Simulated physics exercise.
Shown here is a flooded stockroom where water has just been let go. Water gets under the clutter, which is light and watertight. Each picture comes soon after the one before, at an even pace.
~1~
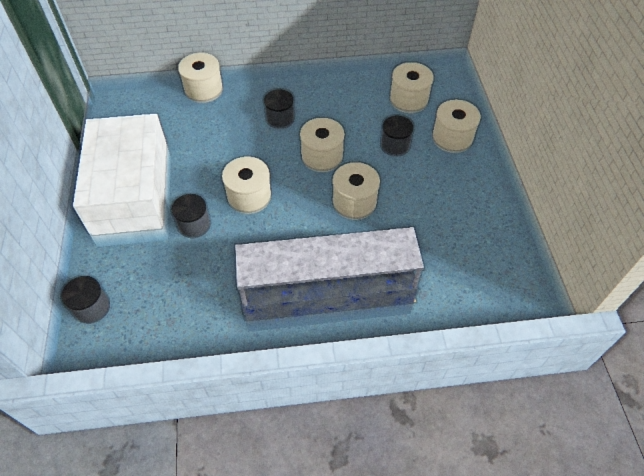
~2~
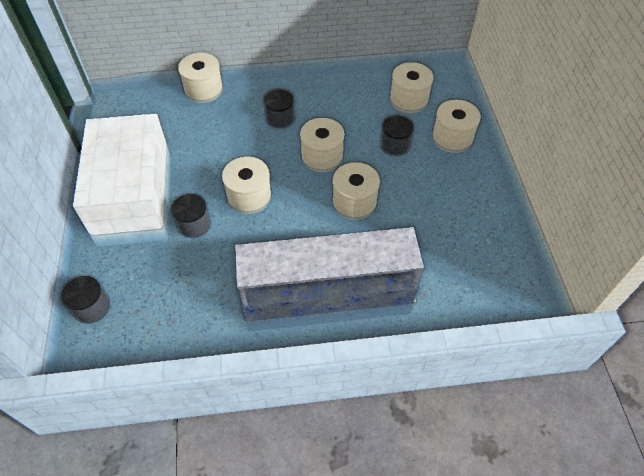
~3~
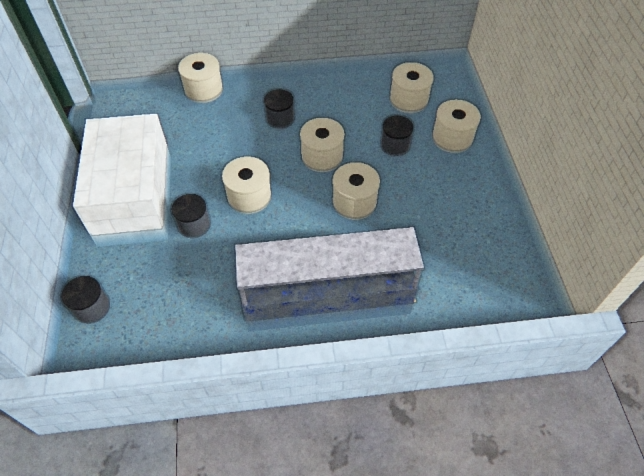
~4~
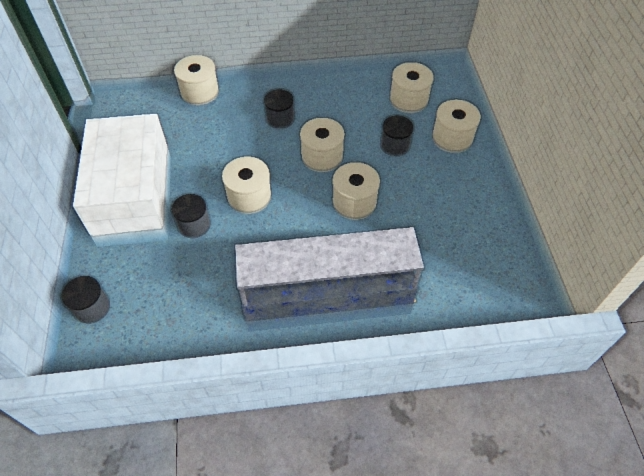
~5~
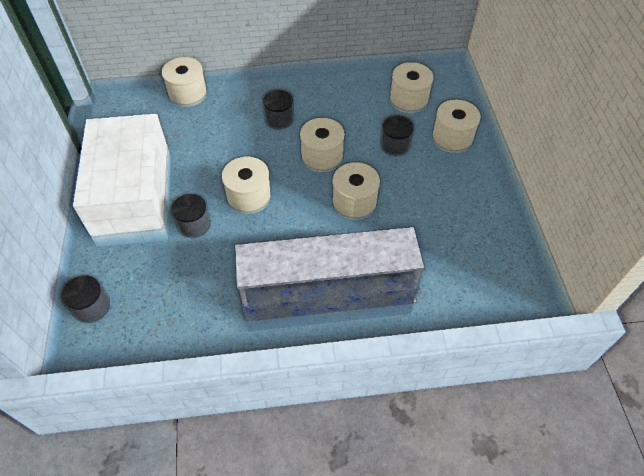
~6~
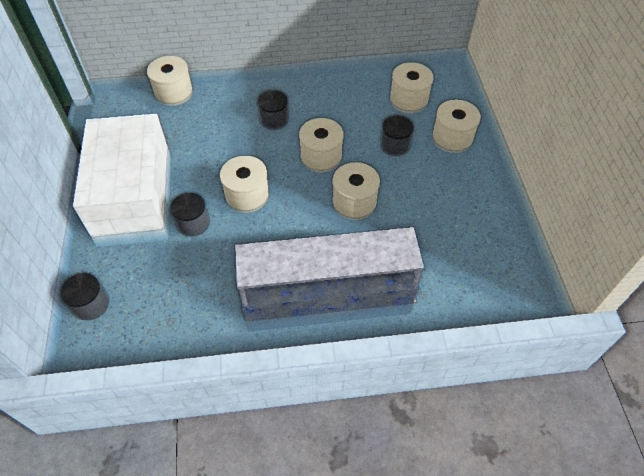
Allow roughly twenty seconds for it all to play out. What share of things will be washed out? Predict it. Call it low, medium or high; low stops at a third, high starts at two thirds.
Medium.
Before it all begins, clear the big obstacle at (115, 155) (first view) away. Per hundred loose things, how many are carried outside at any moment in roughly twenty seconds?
Around 60 in a hundred.
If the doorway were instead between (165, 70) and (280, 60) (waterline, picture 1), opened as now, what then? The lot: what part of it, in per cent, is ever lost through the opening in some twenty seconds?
Roughly 90 %.
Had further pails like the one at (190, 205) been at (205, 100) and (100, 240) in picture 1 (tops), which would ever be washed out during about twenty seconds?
Result, in order - escaped, stuck.
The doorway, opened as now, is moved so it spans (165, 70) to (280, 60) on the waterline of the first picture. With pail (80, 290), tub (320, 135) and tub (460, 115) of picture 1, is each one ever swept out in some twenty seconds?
Sequentially, I'd put it as not lost, swept away, swept away.
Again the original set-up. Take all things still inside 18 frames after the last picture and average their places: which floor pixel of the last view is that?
(271, 163).
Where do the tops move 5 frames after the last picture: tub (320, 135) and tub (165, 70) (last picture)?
The tops should be near (291, 124) and near (85, 84).
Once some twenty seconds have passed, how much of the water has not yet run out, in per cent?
I'd put it near 54 per cent.
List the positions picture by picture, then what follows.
In the first frame, a tub at (199, 66), afloat; a pail at (279, 100), afloat; 0 of 10 have shifted.
In the second frame, a tub at (199, 66) floats; a pail at (279, 100), afloat; 0 of 10 have shifted.
In the third frame, a tub at (199, 66) floats; a pail at (279, 100) floats; 0 of 10 have shifted.
In the fourth frame, a tub at (194, 68) floats, close to its start; a pail at (279, 100), afloat; 1 of 10 have shifted.
In the fifth frame, a tub at (182, 70), afloat, close to its start; a pail at (278, 100), afloat; 1 of 10 have shifted.
In the sixth frame, a tub at (167, 69) floats, a stride from its start; a pail at (273, 101), afloat, close to its start; 2 of 10 have shifted.
A moment on, 0 of 10 are out; 10 afloat.
Next, 2 of 10 are out; 8 afloat.
Later, 5 of 10 are out; 5 afloat.
In the end, 5 of 10 are out; 5 afloat.
